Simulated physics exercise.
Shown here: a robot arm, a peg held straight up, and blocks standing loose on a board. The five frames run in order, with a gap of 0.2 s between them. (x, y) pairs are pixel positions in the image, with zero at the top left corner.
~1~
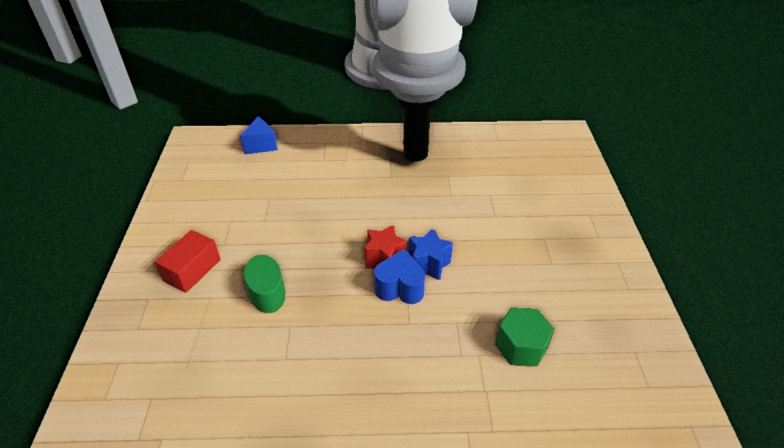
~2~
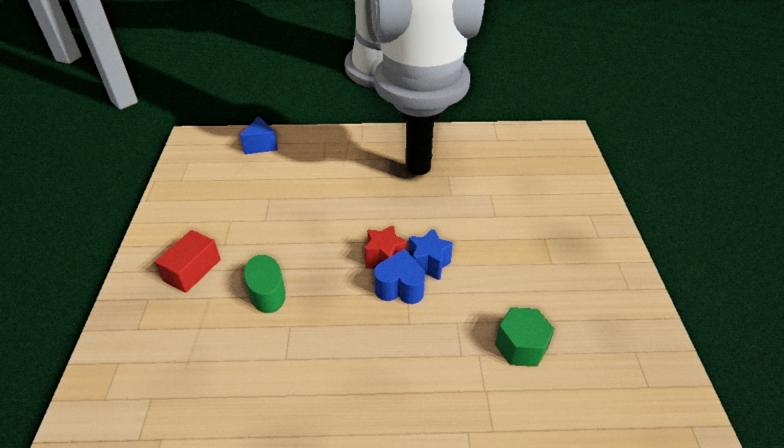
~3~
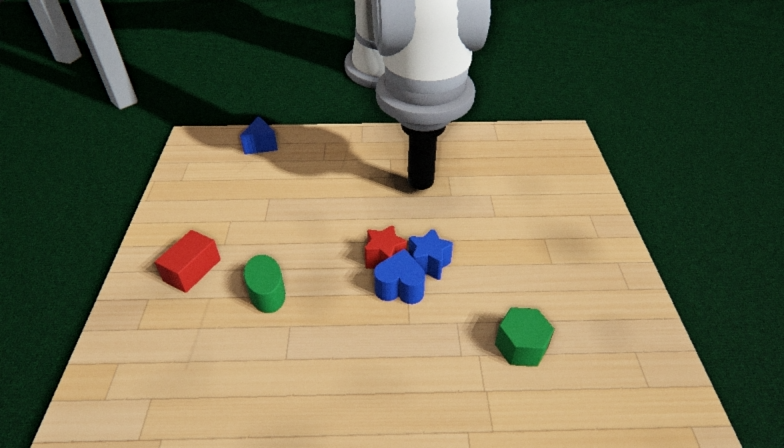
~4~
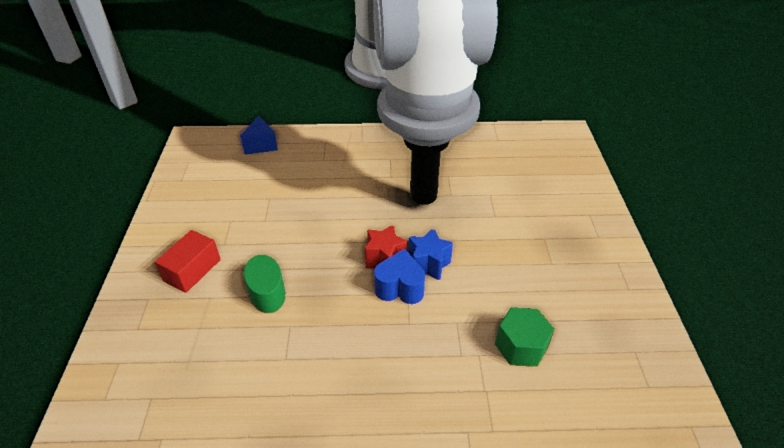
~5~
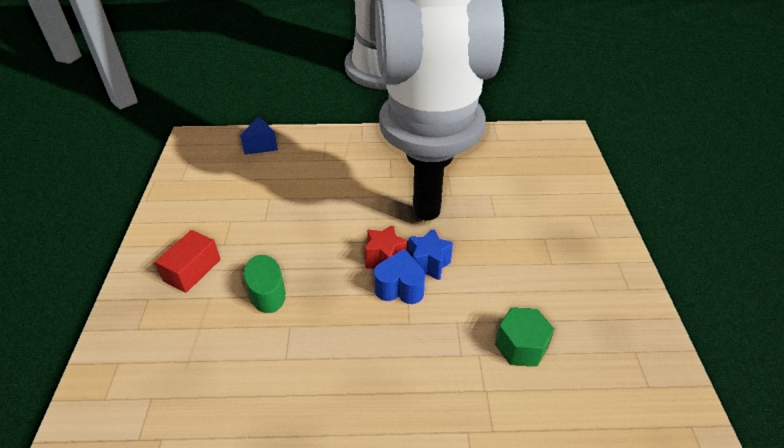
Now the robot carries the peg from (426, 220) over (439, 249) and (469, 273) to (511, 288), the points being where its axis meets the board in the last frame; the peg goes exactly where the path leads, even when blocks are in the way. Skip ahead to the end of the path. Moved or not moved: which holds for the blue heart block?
It does get moved.
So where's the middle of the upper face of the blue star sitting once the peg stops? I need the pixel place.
It comes to (438, 268).
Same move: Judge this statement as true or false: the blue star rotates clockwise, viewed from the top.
My answer: True.
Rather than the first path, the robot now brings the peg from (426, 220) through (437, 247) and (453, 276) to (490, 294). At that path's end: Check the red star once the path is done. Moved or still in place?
It is not moved.
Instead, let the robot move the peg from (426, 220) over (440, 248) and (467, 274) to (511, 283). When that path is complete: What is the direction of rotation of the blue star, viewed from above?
That block twists clockwise.
The first path, step by step. One third of the way, peg at (440, 241); blue heart block at (396, 274); blue star at (432, 257), turned 15° clockwise.
Two thirds of the way, peg at (471, 265); blue heart block at (394, 276); blue star at (438, 268), turned 60° clockwise.
At the end, peg at (513, 279); red star not moved; blue heart block at (394, 276); blue star at (438, 268), turned 60° clockwise.
